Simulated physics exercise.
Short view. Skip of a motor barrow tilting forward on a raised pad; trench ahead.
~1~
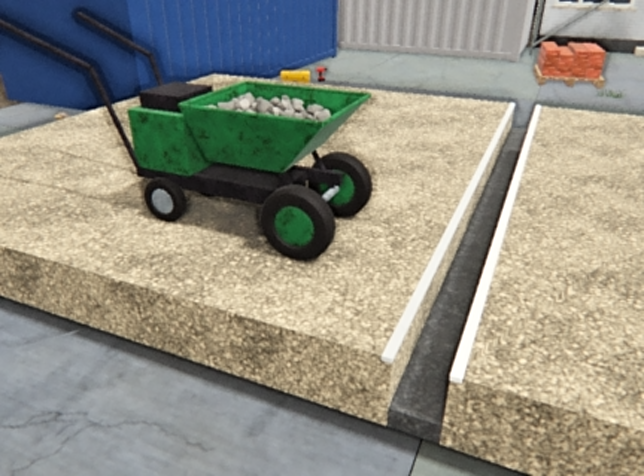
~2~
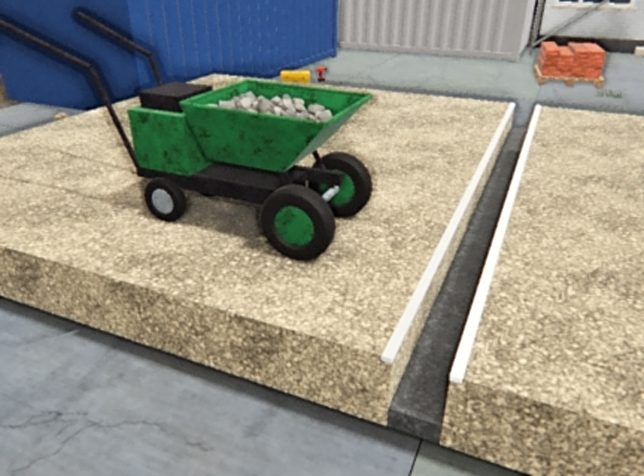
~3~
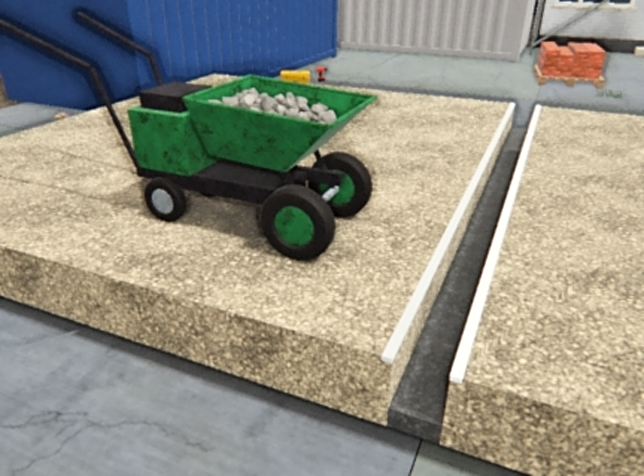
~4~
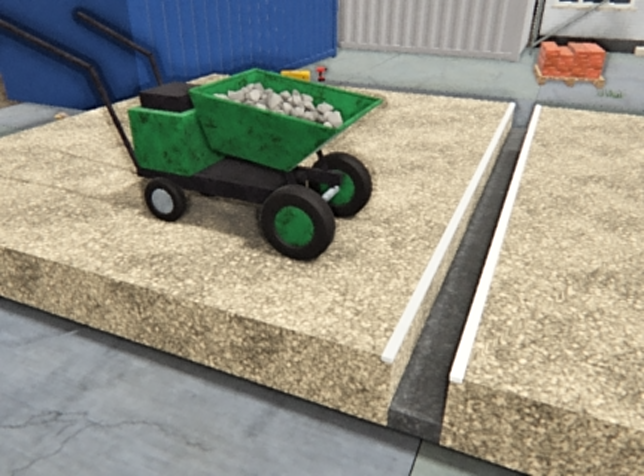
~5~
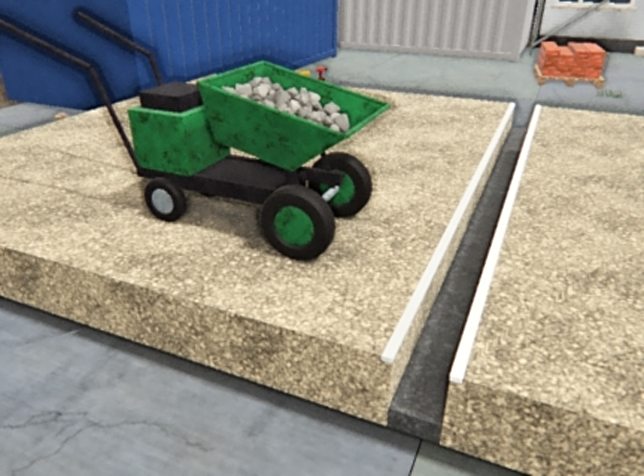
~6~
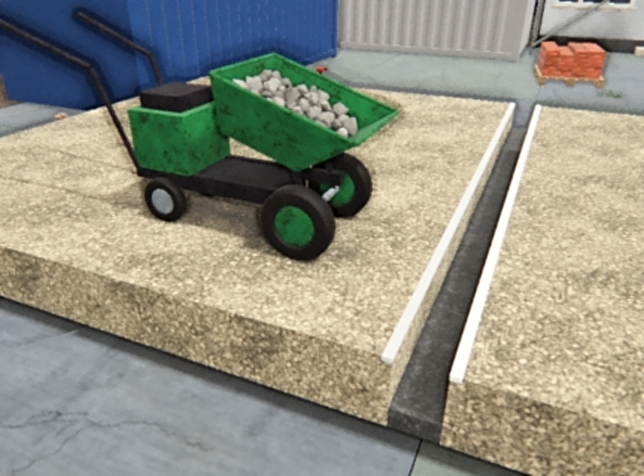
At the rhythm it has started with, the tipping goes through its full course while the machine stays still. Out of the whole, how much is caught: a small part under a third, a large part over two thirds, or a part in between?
Out of the whole, a large part is caught.
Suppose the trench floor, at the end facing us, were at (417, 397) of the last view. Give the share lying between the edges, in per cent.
Something like 70 %.
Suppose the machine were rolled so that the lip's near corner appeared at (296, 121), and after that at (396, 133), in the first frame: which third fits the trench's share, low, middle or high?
The middle third; then under a third.
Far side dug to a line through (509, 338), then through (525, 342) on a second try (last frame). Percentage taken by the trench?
First case 90 %, second case 90 %.
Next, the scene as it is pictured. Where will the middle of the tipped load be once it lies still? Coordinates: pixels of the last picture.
Resting centre, last frame: Roughly (459, 289).
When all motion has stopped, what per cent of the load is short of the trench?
About 5 %.
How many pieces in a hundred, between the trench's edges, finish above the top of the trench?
5 in a hundred.
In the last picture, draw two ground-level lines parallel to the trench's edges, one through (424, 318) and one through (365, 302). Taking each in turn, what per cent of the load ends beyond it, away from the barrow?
In order: 80 percent, then 100 percent.
Soon after the last picture, skip tipped steeply; all in the skip.
A little later, skip tipped right over; about two thirds in the skip; a small part short of the trench; about a quarter in or heaped over the trench; a stray few falling.
Later still, skip tipped right over; a stray few in the skip; a small part short of the trench; most in or heaped over the trench; a small part beyond it.
At rest, skip tipped right over; a small part short of the trench; most in or heaped over the trench; a small part beyond it.
